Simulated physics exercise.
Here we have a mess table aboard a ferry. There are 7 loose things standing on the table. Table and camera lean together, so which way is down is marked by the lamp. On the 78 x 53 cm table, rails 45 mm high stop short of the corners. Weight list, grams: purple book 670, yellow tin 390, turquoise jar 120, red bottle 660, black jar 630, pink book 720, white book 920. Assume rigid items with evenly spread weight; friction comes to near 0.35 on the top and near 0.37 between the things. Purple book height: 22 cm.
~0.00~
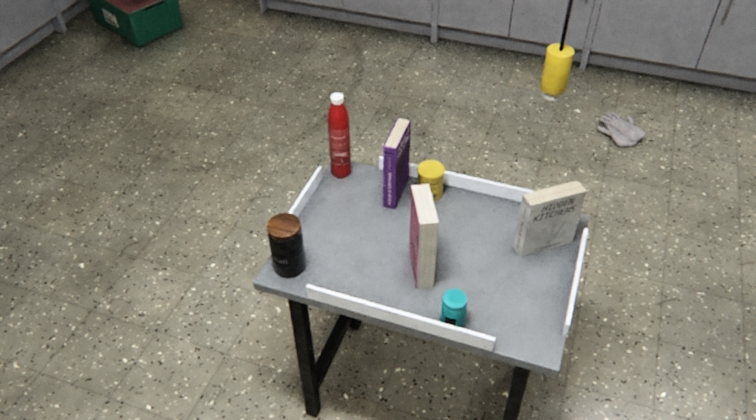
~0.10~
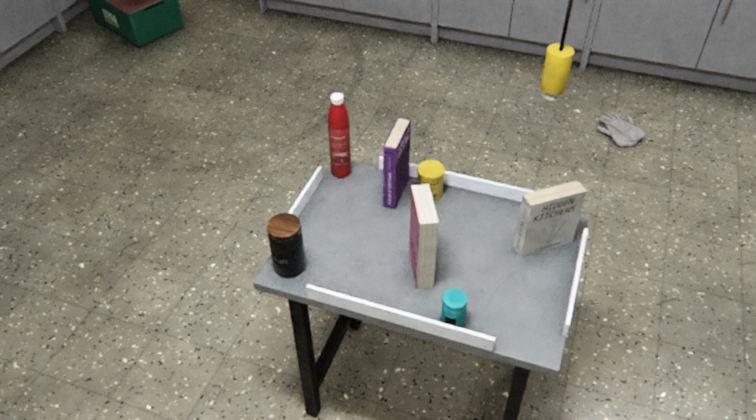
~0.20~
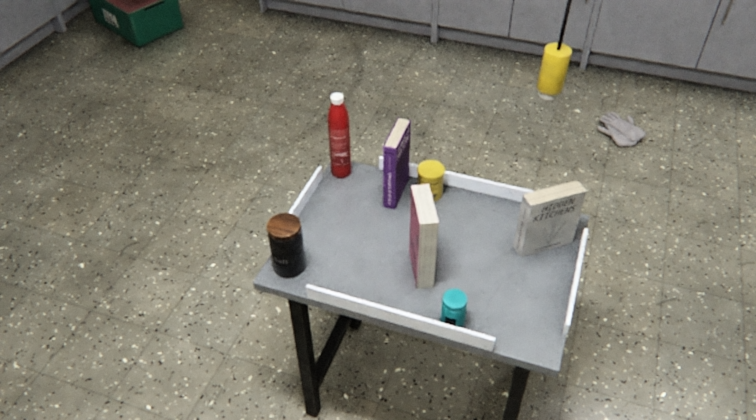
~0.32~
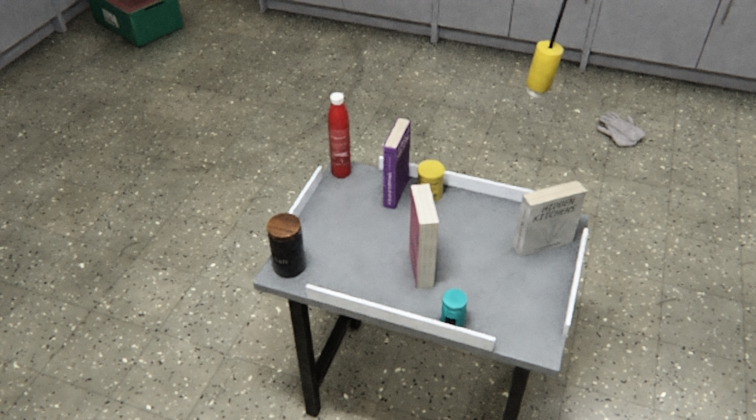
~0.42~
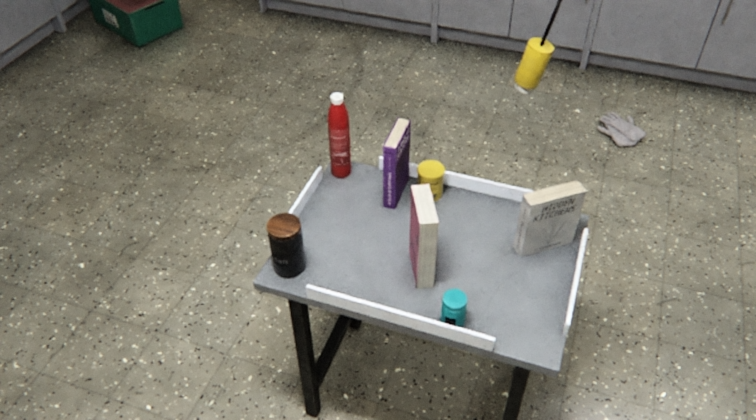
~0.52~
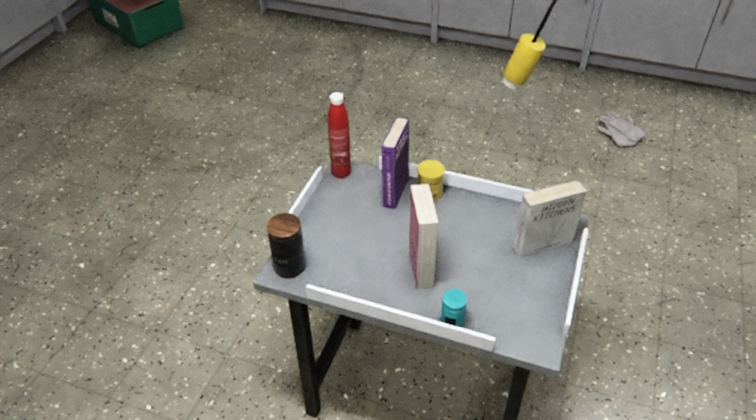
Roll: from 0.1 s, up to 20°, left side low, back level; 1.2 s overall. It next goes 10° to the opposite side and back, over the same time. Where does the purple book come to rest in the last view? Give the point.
It comes to rest at about (350, 170).
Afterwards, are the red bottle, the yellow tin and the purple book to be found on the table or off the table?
Red bottle: Goes out of bounds; yellow tin: Stays in bounds; purple book: Stays in bounds.
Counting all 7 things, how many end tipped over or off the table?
It comes to 3.
After 0.92 s, floor tilted 14°, left side down; red bottle now off the table; purple book tipped 72° from how it sat near (355, 169); pink book tipped 71° from how it sat.
After 1.02 s, floor tilted 9°, left side down; purple book on its side near (350, 169); pink book on its side.
At rest (3.0 s), off the table, red bottle; tipped over on the table, purple book and pink book; the other 4 in place, give or take 5 cm. In the last view, purple book near (350, 170).
